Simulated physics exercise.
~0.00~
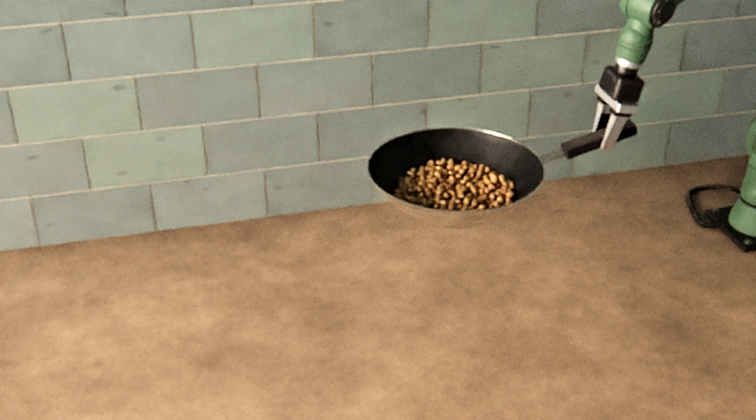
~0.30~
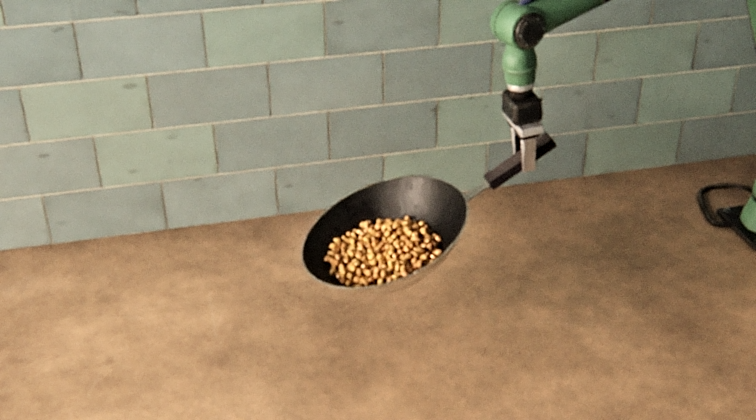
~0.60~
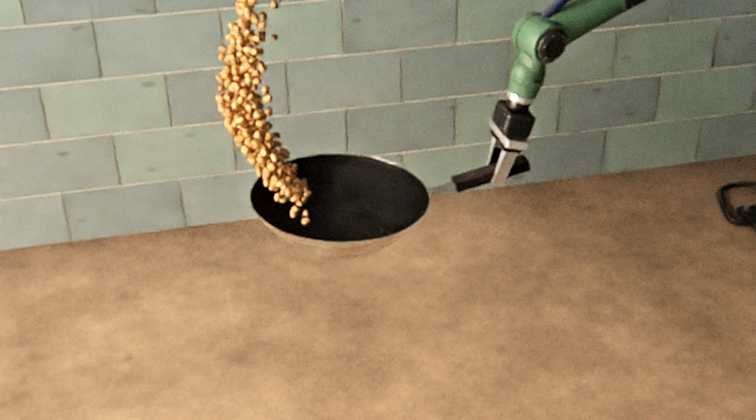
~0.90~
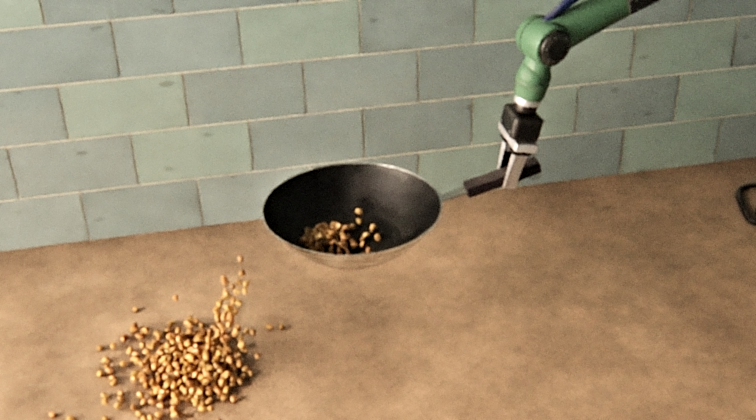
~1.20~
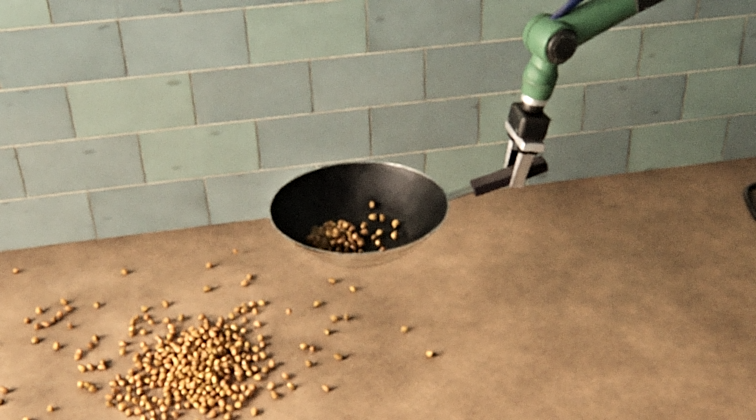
The clip opens on a green robot arm holding a dark wok full of golden-brown beans above a brown surface, with a tiled wall behind. The arm carries the wok to the left and lower, tipping it so the beans show in a slanted heap. The wok swings further left and comes upright as most of the beans fly up over its left side in a tall stream. They pour down onto the surface at the lower left, while a small share lands back in the wok. It ends with the wok held nearly still above a wide, scattered pile.
